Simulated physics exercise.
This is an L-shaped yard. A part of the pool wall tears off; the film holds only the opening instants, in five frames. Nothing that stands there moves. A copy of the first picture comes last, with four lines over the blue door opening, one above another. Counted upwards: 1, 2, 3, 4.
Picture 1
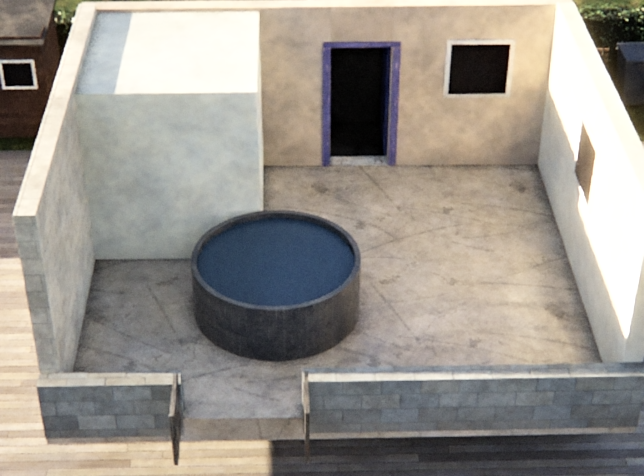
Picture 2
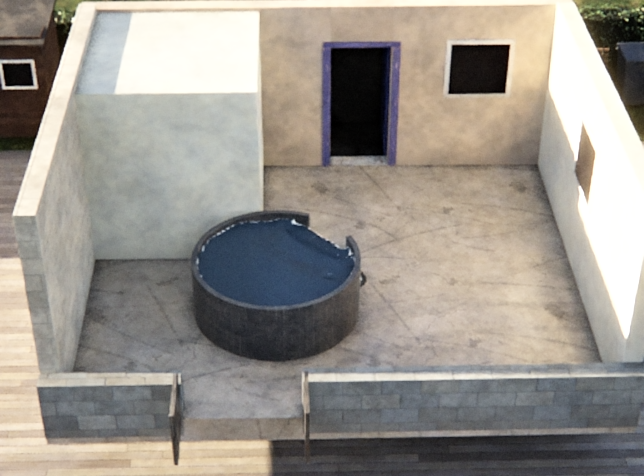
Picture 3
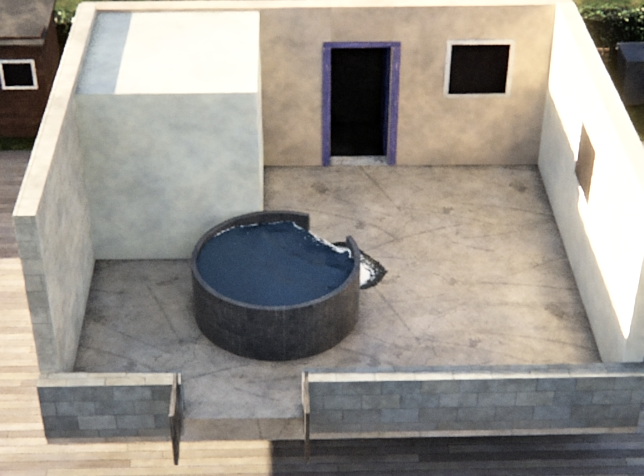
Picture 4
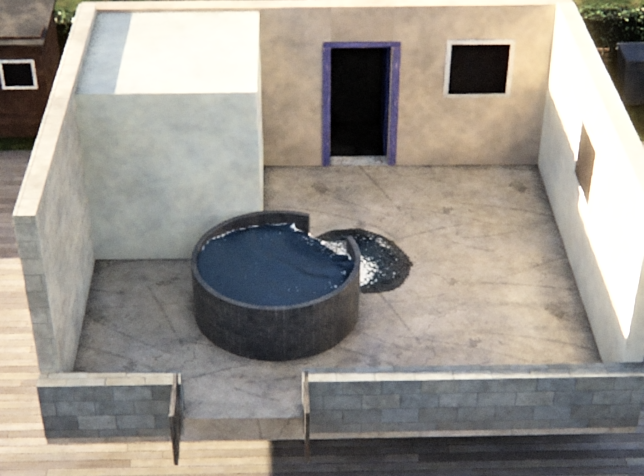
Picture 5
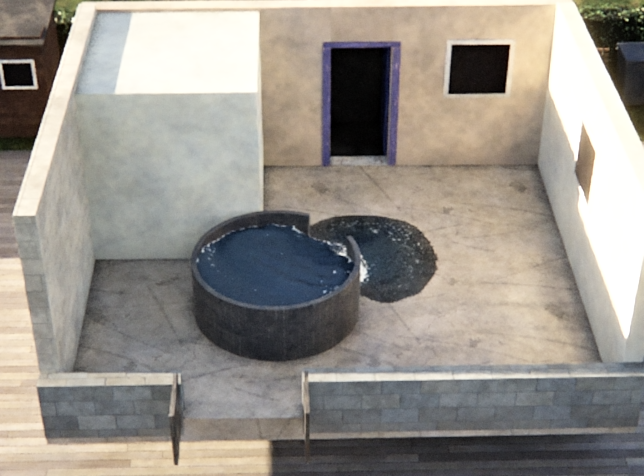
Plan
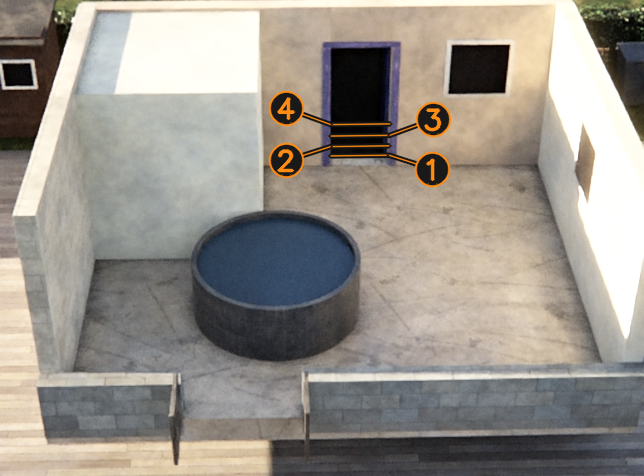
A round, dark pool of still water in a walled yard suddenly had a gap in its back right rim, and water poured through, spreading across the ground in a widening dark puddle.
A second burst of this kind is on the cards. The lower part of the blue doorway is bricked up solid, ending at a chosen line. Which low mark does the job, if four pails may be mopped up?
Use height 1.
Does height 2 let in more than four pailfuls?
No.
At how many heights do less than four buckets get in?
All four.
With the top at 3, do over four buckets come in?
No.
On the marked copy, 1 at (359, 155); 2 at (360, 146); 3 at (360, 135); 4 at (360, 124); from the bottom up 1, 2, 3, 4.
With 1, a bucket or two gets in.
With 2, nothing gets over.
With 3, nothing gets over.
With 4, nothing gets over.
